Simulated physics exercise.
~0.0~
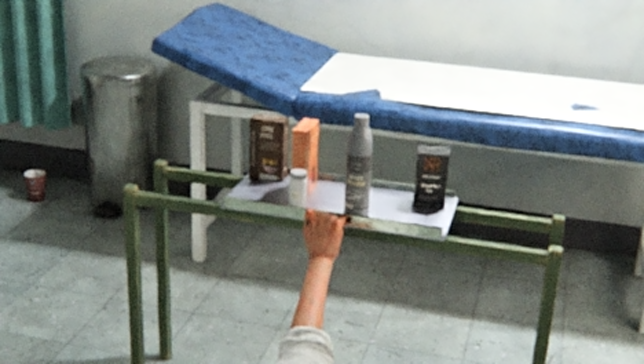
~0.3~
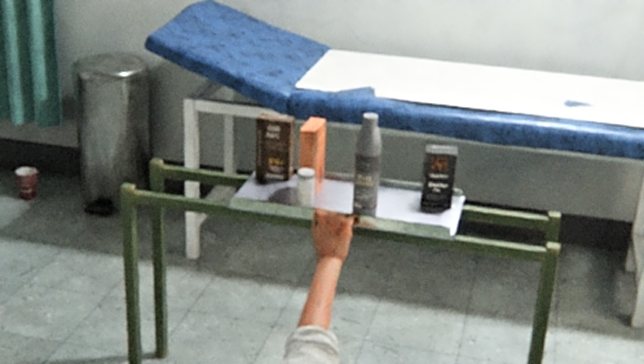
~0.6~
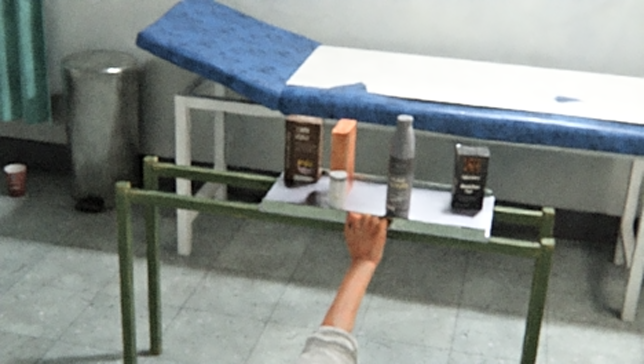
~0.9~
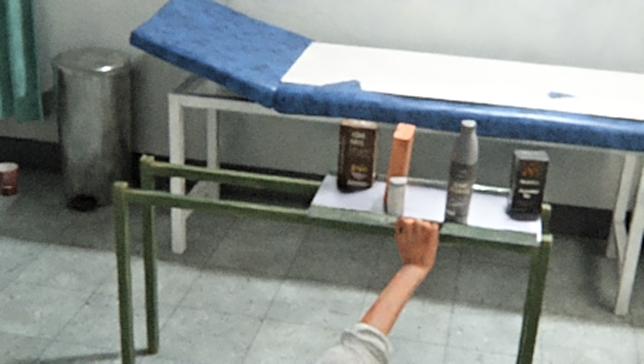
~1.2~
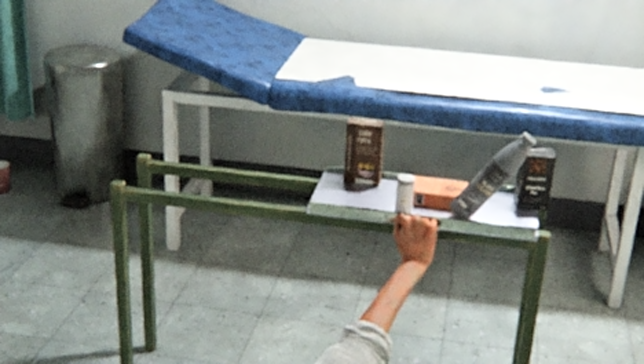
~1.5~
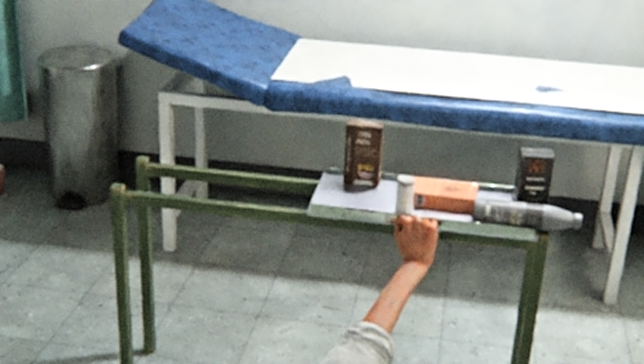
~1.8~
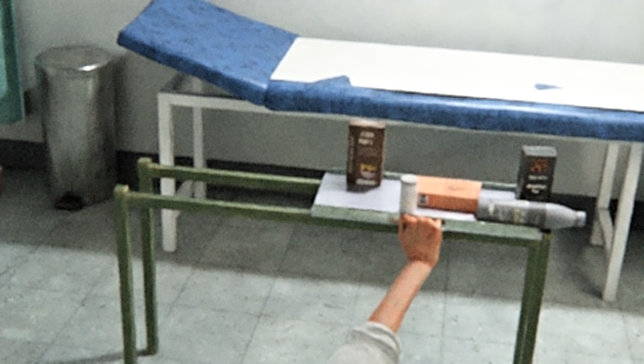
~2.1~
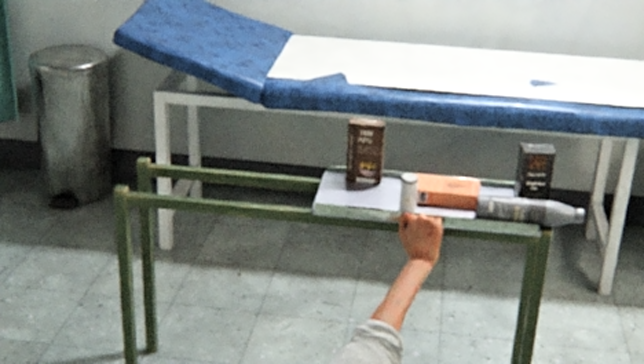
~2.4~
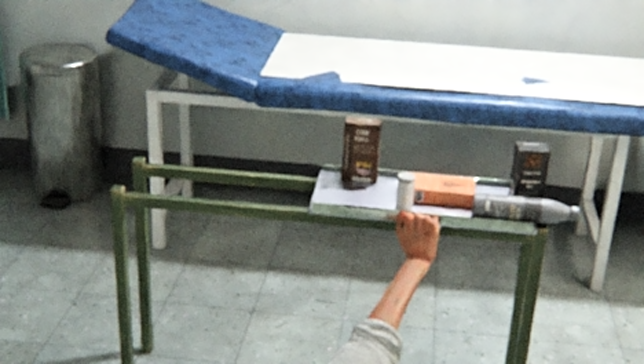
A hand pulling a rack tray right until it stops, the orange packet and grey bottle toppling, three other items staying upright.
